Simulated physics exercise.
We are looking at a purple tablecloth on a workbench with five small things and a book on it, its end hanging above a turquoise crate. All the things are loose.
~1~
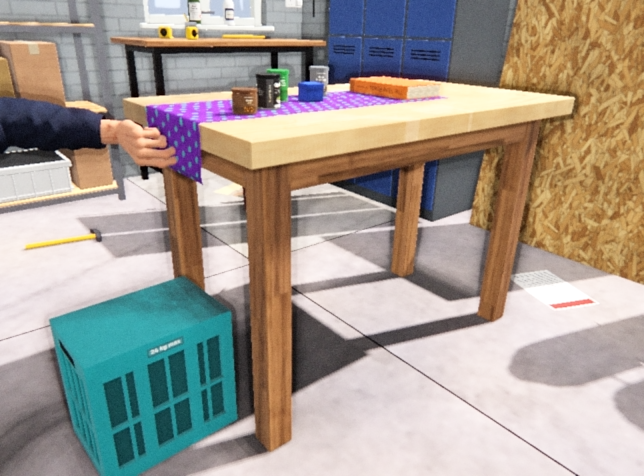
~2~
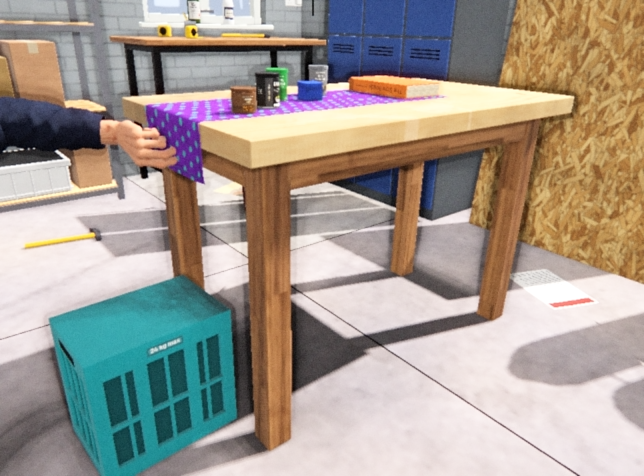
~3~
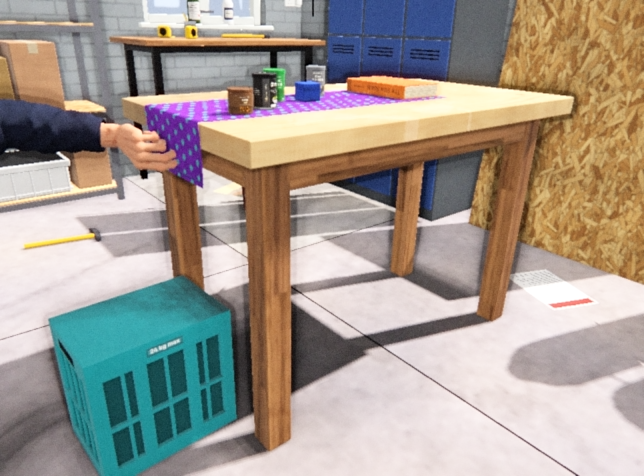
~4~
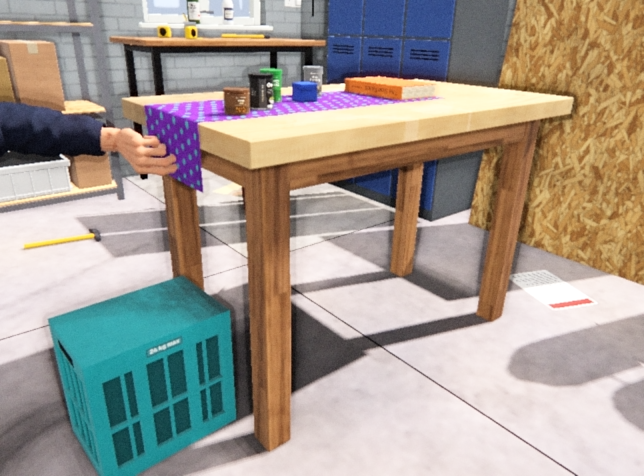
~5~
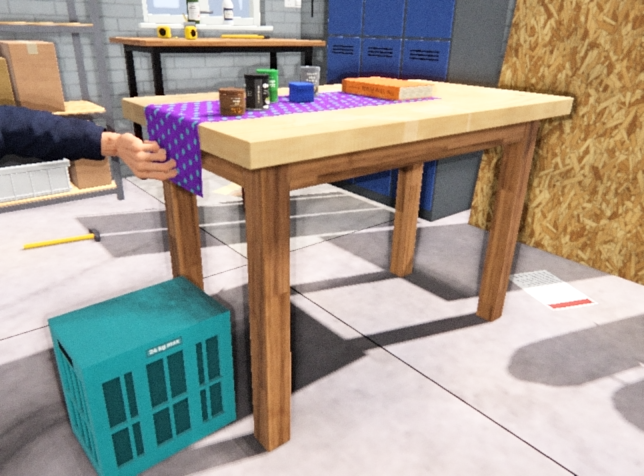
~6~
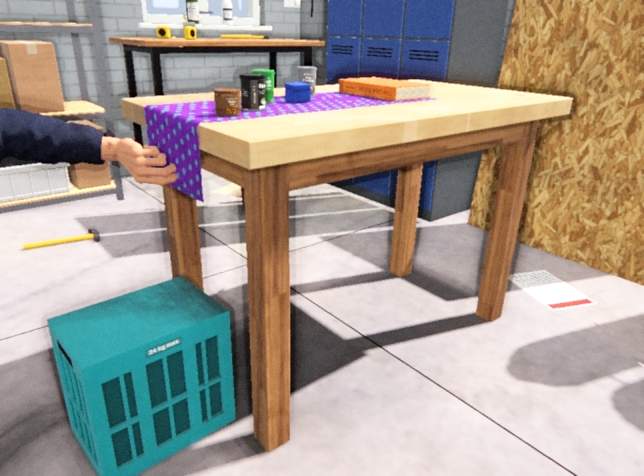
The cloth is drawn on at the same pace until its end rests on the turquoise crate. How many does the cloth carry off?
The count of fallen things is three.
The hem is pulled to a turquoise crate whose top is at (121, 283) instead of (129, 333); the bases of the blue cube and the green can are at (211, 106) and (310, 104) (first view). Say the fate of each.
The blue cube tumbles off; the green can stays on.
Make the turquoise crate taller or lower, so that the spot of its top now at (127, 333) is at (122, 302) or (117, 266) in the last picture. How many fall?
Over the edge go 2 and 1.
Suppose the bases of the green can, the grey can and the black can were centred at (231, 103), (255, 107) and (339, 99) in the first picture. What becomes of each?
The green can goes over, the grey can comes down, the black can does not fall.
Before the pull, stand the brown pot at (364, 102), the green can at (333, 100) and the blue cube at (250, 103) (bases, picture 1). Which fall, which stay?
The brown pot remains up; the green can keeps its place on top; the blue cube falls.
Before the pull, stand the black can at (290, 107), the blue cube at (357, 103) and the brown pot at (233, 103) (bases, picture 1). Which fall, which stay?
The black can tumbles off; the blue cube remains up; the brown pot goes over.
A little later, hem near (180, 266); brown pot and black can gone.
Next, hem on the crate; brown pot, black can and green can gone.
When it is over, hem on the crate; brown pot, black can and green can gone. It carries off three.
